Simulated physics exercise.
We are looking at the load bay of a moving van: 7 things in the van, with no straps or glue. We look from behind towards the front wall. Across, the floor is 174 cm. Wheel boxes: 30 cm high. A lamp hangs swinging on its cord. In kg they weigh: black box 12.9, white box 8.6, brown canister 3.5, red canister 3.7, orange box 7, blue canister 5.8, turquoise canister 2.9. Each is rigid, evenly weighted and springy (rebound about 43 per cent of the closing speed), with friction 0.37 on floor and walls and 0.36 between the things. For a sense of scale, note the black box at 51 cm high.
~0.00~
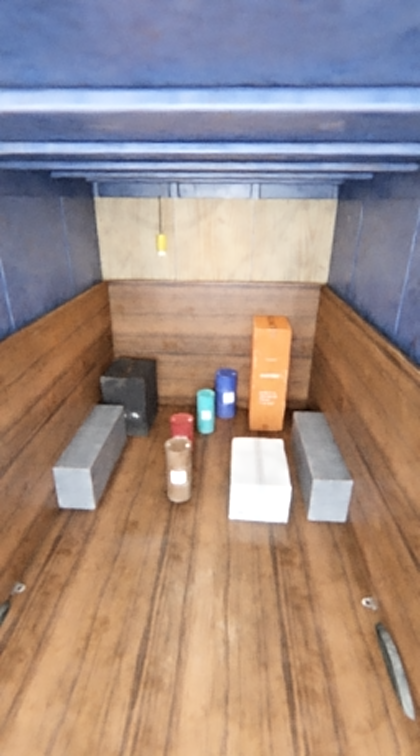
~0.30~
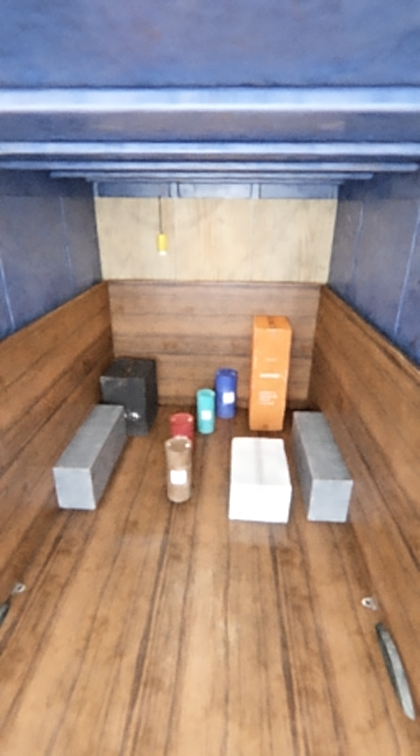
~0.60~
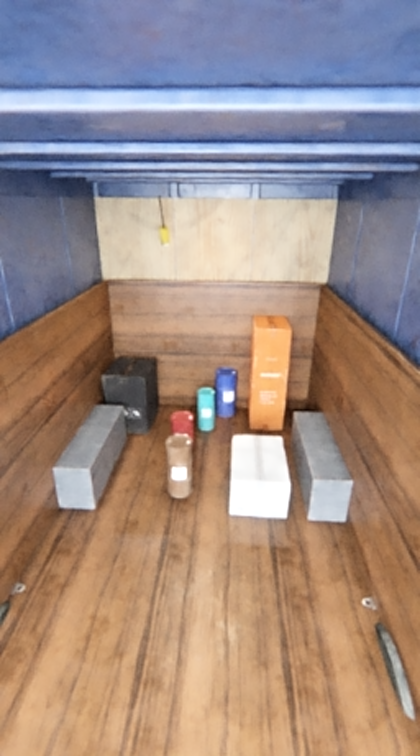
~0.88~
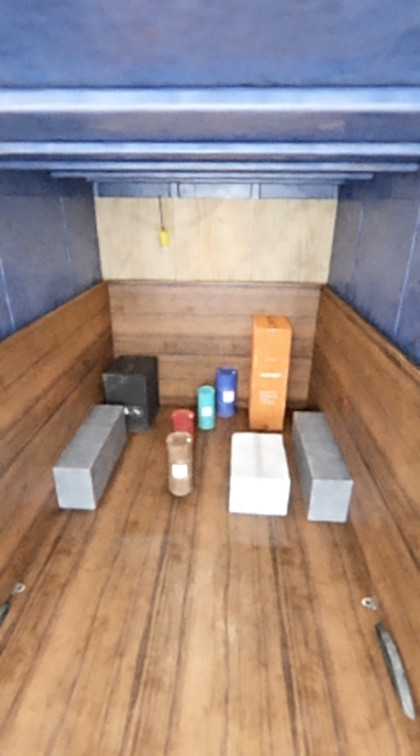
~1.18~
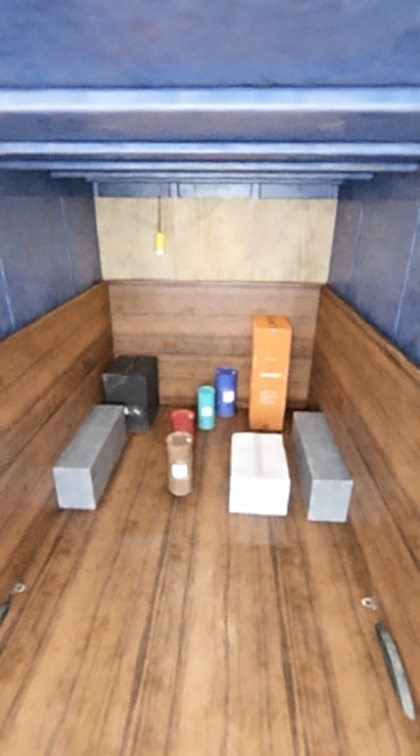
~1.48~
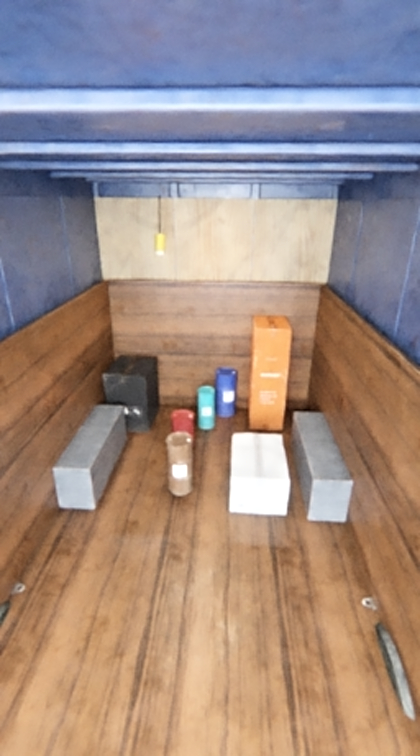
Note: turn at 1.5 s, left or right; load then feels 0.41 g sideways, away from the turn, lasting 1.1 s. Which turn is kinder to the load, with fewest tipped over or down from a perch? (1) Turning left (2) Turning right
1.
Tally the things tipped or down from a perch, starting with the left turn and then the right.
Steering left costs 0, steering right costs 3.
Turning left. Around 2.08 s, force 0.41 g right; black box shifted 7 cm near (137, 393); white box shifted 6 cm near (261, 471); orange box at 7° to upright.
Around 2.58 s, steady run; black box shifted 13 cm near (147, 393); white box shifted 13 cm near (275, 472); orange box at 16° to upright.
Around 3.98 s, steady run; black box shifted 13 cm near (147, 393); white box shifted 13 cm near (275, 472); turquoise canister shifted 13 cm.
Finally (5.4 s), all 7 still in place (within 15 cm). Final places as that camera would see them, black box near (147, 393), white box near (275, 472).
Turning right instead, orange box, blue canister and turquoise canister tipped over or down from a perch, 3 of 7 in all.
